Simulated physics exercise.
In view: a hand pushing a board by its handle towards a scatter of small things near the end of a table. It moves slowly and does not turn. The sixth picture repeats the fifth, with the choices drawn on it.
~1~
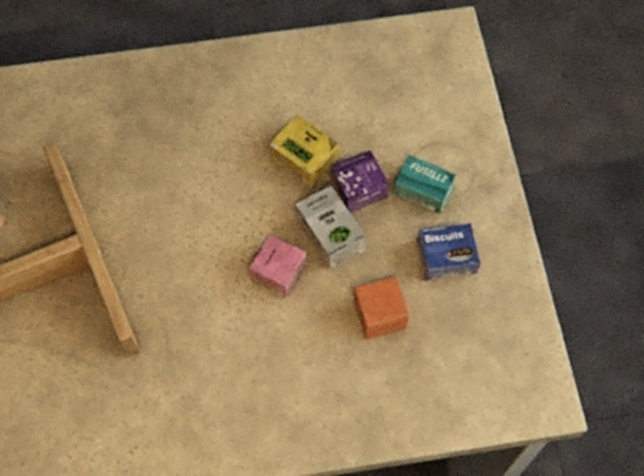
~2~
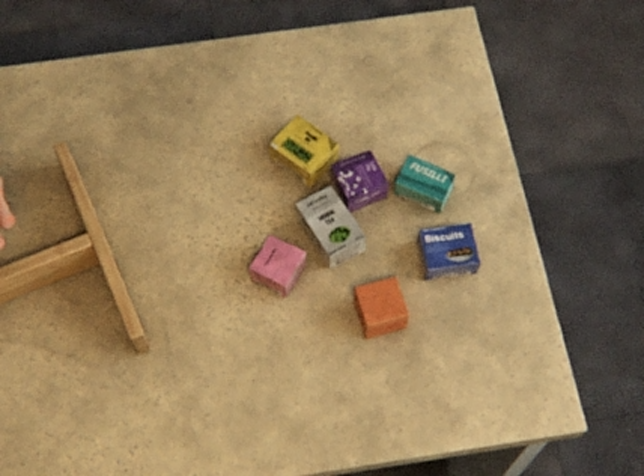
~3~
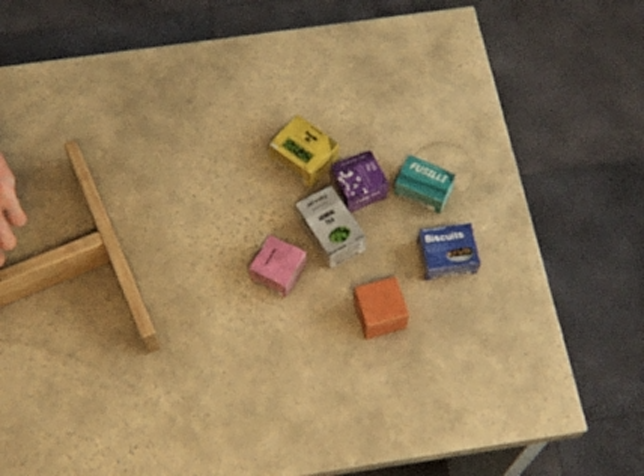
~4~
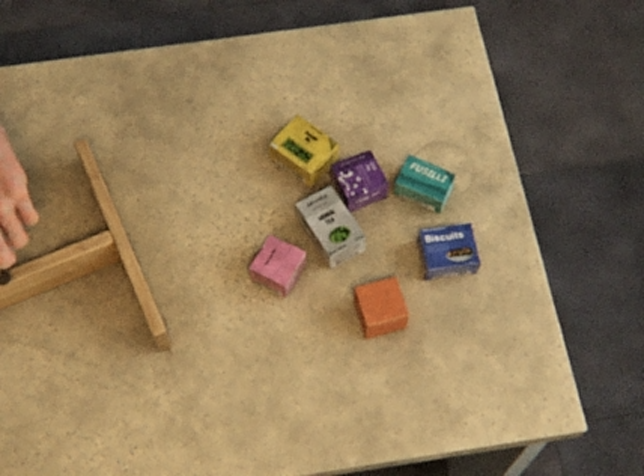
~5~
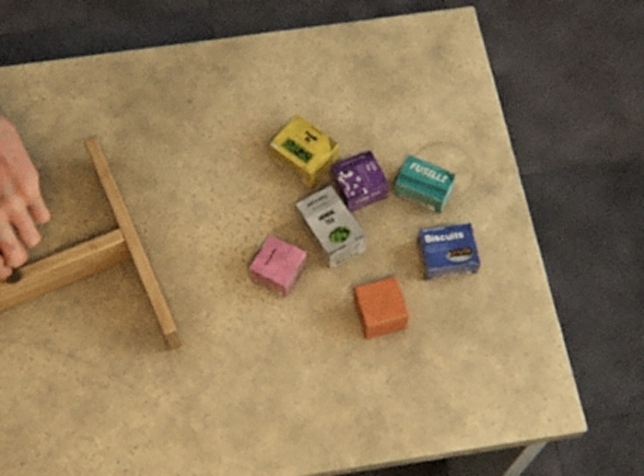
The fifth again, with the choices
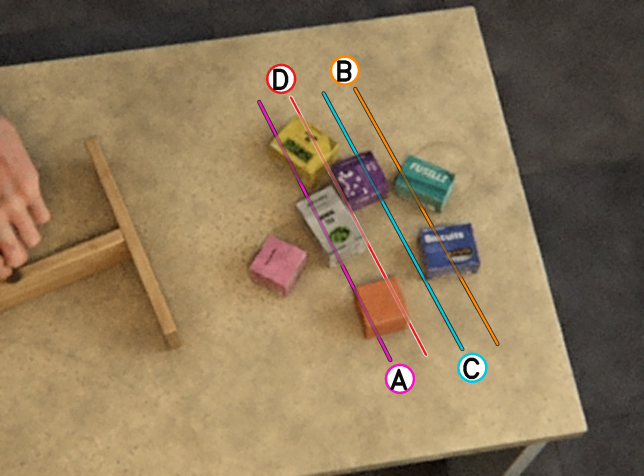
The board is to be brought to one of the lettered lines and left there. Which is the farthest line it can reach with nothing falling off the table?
Nothing falls up to B.
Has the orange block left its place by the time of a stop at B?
Yes.
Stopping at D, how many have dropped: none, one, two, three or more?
In all, none.
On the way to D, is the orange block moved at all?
By then, yes.
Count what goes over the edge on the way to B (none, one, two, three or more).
In all, none.
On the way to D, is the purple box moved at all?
By then, yes.
On the marked copy, A at (321, 223); B at (422, 209); C at (389, 214); D at (355, 218).
Taking B. A third of the way, board (236, 216); pink packet (294, 263); blue packet (448, 252).
Two thirds of the way, board (342, 201); turquoise packet (435, 178); purple box (389, 159).
When it is over, board (421, 190); turquoise packet (499, 152); blue packet (515, 234); nothing has fallen.
As for the rest, A is safe but short; C is safe but short; D is safe but short.
